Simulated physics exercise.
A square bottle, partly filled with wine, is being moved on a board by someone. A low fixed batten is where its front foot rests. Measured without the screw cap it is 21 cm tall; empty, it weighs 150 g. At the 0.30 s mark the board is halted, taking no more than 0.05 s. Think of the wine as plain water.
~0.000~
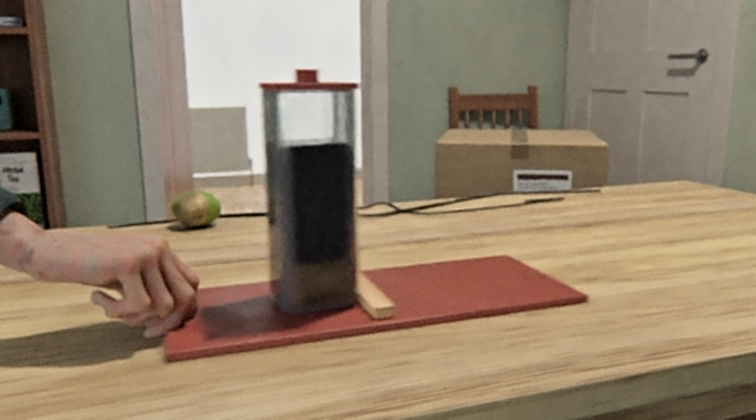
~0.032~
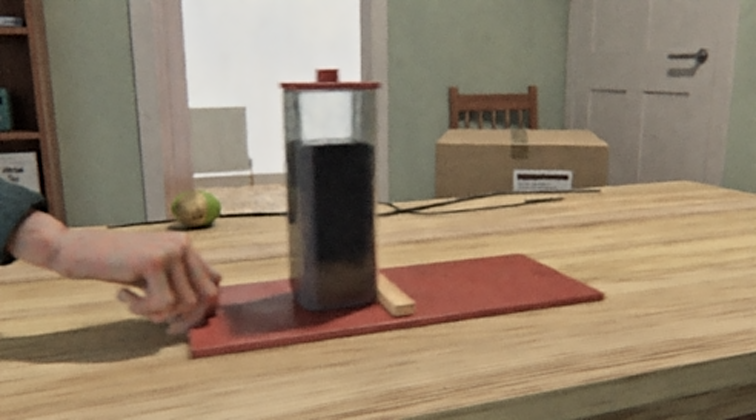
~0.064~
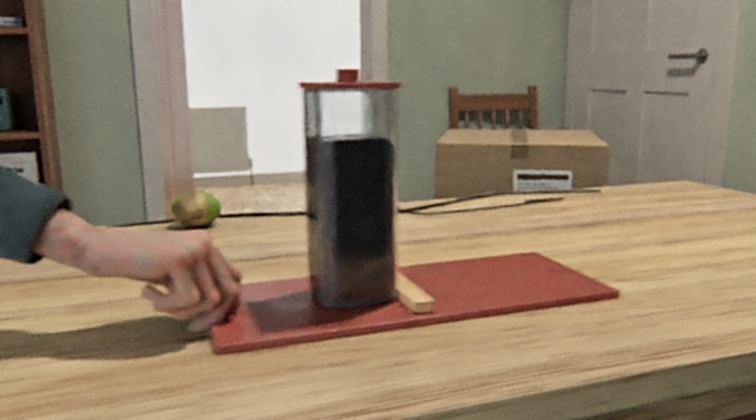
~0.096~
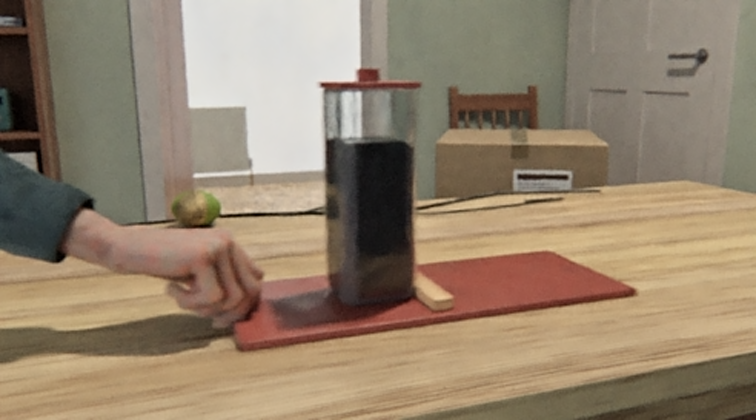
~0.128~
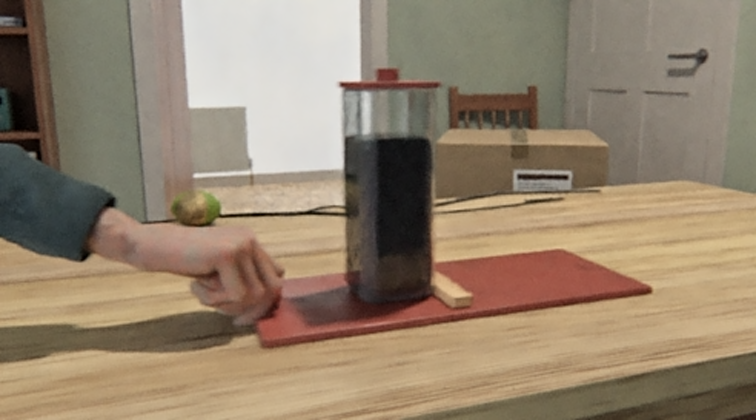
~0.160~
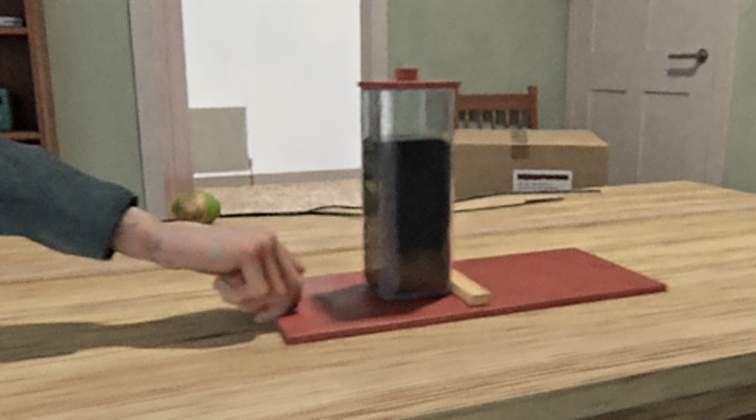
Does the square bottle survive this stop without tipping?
No. Knocked down.
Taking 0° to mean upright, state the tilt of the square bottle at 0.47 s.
It leans about 20° from upright.
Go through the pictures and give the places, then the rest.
In the first picture, it has moved 0.0 cm; in the square bottle the surface runs from (270, 146) to (343, 142), rim (345, 92).
In the second picture, it has moved 2.0 cm; in the square bottle the surface runs from (292, 145) to (363, 141).
In the third picture, it has moved 3.9 cm; in the square bottle the surface runs from (312, 140) to (382, 137).
In the fourth picture, it has moved 5.9 cm; in the square bottle the surface runs from (332, 142) to (401, 140).
In the fifth picture, it has moved 7.8 cm; in the square bottle the surface runs from (351, 138) to (418, 136).
In the sixth picture, it has moved 9.8 cm; in the square bottle the surface runs from (370, 140) to (436, 137).
By 0.35 s the board moves at 0.00 m/s; the square bottle leans 5°.
By 0.47 s the square bottle leans 20°.
By 0.63 s the square bottle leans 38°.
By 0.85 s the square bottle lies on its side.
At rest the square bottle lies on its side.
